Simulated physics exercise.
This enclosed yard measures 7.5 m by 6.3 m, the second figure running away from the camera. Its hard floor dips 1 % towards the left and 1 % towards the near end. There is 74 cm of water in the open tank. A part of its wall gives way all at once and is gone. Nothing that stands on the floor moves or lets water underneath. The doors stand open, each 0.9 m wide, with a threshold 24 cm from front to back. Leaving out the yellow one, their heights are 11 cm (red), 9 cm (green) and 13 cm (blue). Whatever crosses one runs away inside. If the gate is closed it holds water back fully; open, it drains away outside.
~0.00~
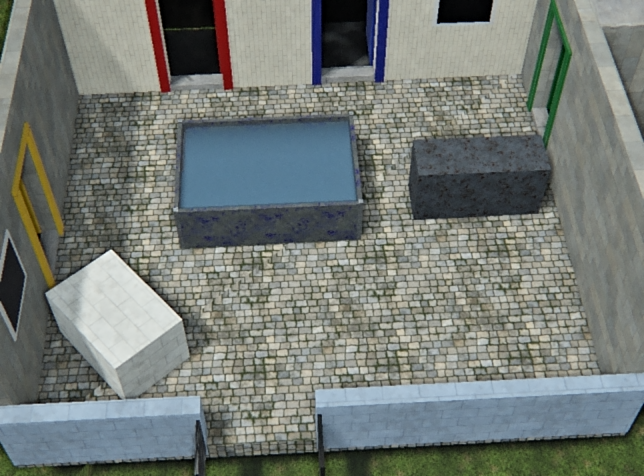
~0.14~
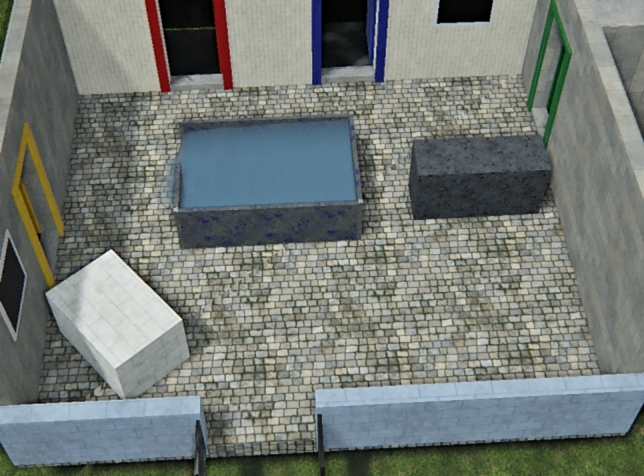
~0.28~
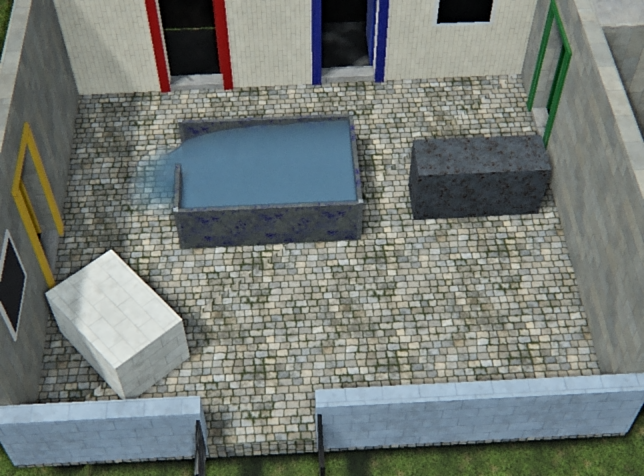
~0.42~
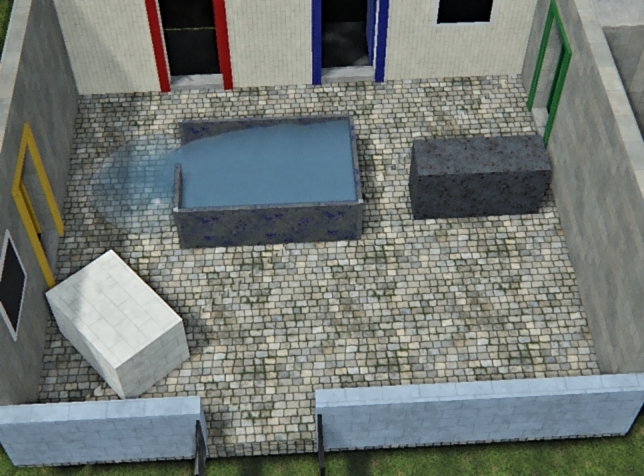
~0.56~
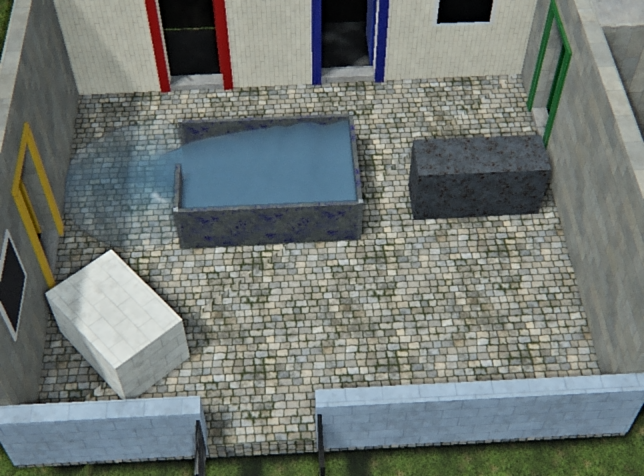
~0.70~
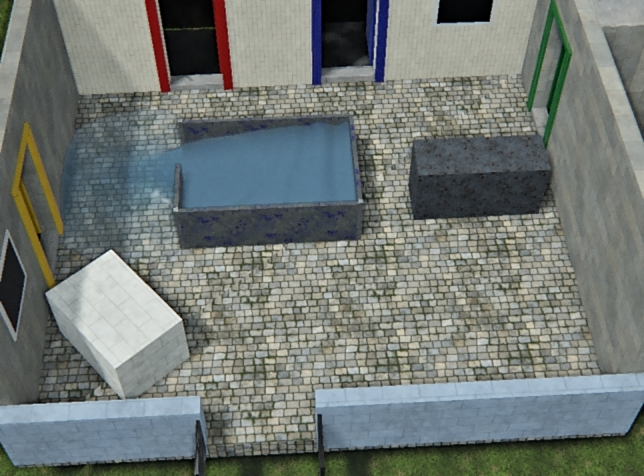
Water, lying still at first in an open dark stone tank, pours out through a sudden gap in its left side and fans leftward across the paving in a thin sheet towards the left wall. The walled cobbled yard is seen from above by a still camera. Around the tank are red and blue doorways behind, yellow left, green right, a dark block and a pale block.
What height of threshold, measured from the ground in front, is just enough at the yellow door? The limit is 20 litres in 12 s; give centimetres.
Close to 17 cm is just enough.
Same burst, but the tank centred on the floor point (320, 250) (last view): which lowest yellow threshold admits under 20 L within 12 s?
About 29 cm.
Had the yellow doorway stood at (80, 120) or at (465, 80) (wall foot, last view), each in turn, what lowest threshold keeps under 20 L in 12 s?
About 35 and 7.5 cm.
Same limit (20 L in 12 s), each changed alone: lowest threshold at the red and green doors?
Roughly 7.5 cm at red and 10.0 cm at green.
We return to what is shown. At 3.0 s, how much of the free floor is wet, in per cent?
Some 35 per cent of it.
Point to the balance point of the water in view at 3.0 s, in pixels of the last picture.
Around (198, 194).
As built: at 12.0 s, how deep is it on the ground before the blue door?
Some 10.0 cm.
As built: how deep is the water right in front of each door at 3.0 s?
In cm: Red 11, yellow 16, green 0, blue 1.
After 1.4 s water covers 15 % of the floor, deepest (50 cm) near (79, 102); 18 cm at the yellow door, 1 litre in over its 14 cm threshold.
After 3.0 s water covers 35 % of the floor, deepest (37 cm) near (79, 102); 16 cm at the yellow door, 16 litres in over its 14 cm threshold.
After 12.0 s water covers 95 % of the floor, deepest (14 cm) near (33, 438); 11 cm at the yellow door, 48 litres in over its 14 cm threshold.
At the yellow door as built, the water arrived by 0.9 s and peaked near 19 cm at 2.0 s.
With a threshold of 15.5 cm, 33 litres would have come in within the 12 s; with 21 cm, 5 litres. So under 20 litres takes about 17 cm.
